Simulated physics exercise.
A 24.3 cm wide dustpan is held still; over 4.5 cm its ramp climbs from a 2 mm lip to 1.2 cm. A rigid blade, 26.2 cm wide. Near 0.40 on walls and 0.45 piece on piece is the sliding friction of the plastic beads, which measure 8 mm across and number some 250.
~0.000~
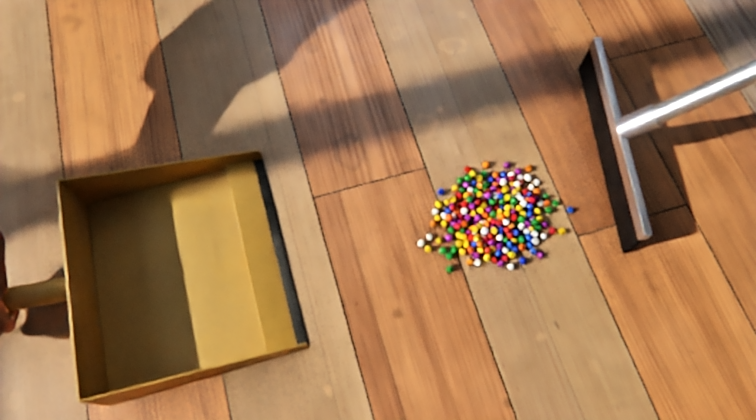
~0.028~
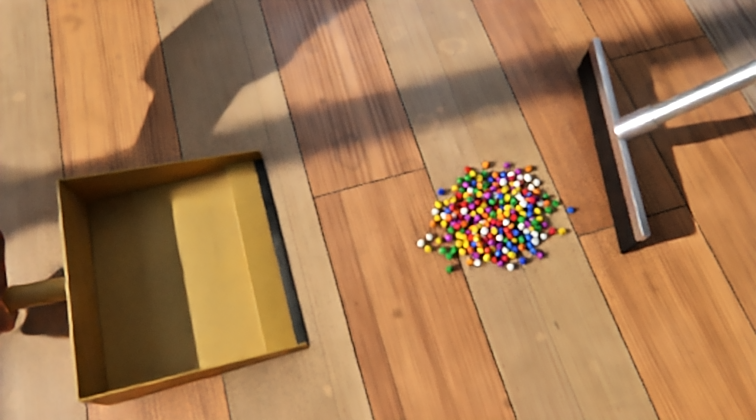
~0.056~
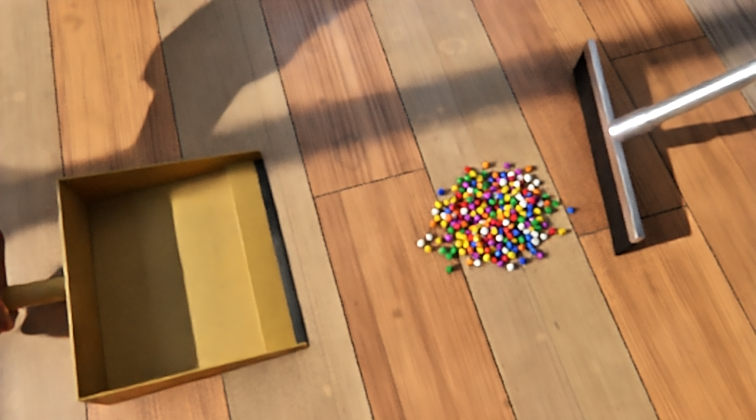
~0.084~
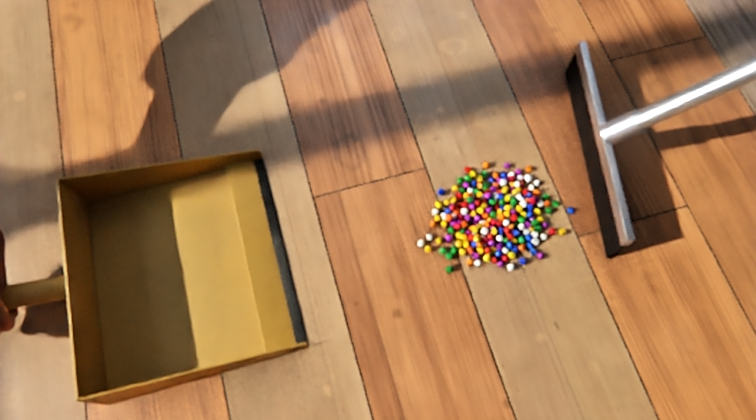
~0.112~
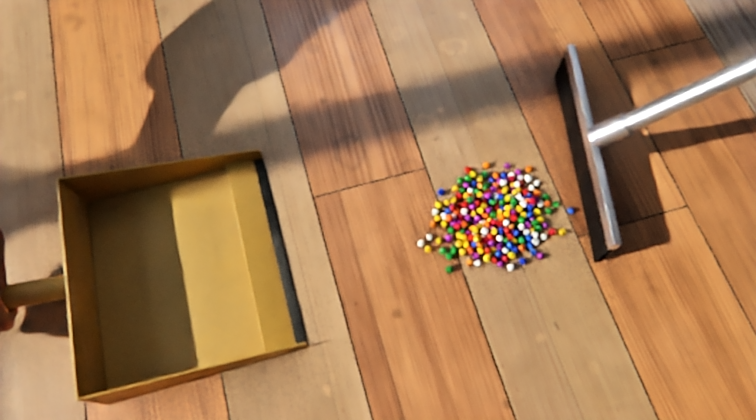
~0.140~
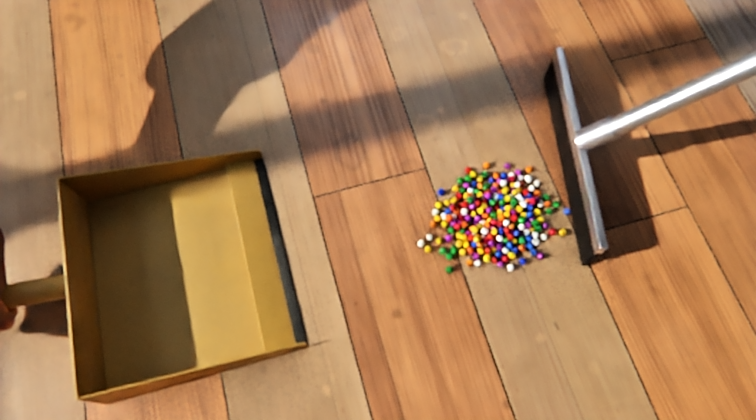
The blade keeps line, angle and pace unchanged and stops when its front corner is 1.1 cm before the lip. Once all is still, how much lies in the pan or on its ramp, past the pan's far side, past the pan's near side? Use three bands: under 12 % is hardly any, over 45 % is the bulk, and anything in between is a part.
In the pan or on its ramp: A part, past the pan's far side: Hardly any, past the pan's near side: Hardly any.
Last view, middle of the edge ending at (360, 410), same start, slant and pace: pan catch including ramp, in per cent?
That comes to near 0 percent.
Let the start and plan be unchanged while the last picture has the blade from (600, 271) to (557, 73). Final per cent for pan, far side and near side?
Pan 20, far 5, near 20.
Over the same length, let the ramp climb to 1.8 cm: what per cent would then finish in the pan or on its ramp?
I'd put it near 25 per cent, ramp counted.
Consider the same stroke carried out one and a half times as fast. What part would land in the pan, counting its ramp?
I'd put it at close to 45 per cent.
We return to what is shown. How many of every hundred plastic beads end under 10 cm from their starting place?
About 0 %.
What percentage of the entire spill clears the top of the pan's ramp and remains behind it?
Near 0 per cent, I'd say.
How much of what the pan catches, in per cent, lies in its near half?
Something like 70 per cent of the catch.
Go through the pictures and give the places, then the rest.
Blade from (643, 235) to (595, 46), moved 0.0 cm, 0 of the pieces shifted so far; middle of the pieces at (492, 214); pan at (176, 277), in the first frame.
Blade from (641, 236) to (593, 46), moved 0.2 cm, 0 of the pieces shifted so far; middle of the pieces at (492, 214), in the second frame.
Blade from (636, 238) to (589, 48), moved 0.9 cm, 0 of the pieces shifted so far; middle of the pieces at (492, 214), in the third frame.
Blade from (626, 241) to (580, 50), moved 2.0 cm, 0 of the pieces shifted so far; middle of the pieces at (492, 214), in the fourth frame.
Blade from (613, 244) to (569, 53), moved 3.6 cm, 0 of the pieces shifted so far; middle of the pieces at (492, 214), in the fifth frame.
Blade from (600, 248) to (557, 56), moved 5.2 cm, 1 of the pieces shifted so far; middle of the pieces at (492, 214); pan at (175, 276). Its pace works out near 0.58 m/s, in the sixth frame.
After 0.41 s, middle of the blade 20 cm from the lip; 0 % over the lip, far side 0 %, near side 5 %.
After 0.59 s, middle of the blade 10 cm from the lip; 0 % over the lip, far side 5 %, near side 5 %.
After 0.89 s, middle of the blade 4 cm from the lip; 30 % over the lip, far side 10 %, near side 5 %.
At rest (1.5 s), pan 30 %, far side 10 %, near side 5 %, in front of the lip or behind the blade 55 %.
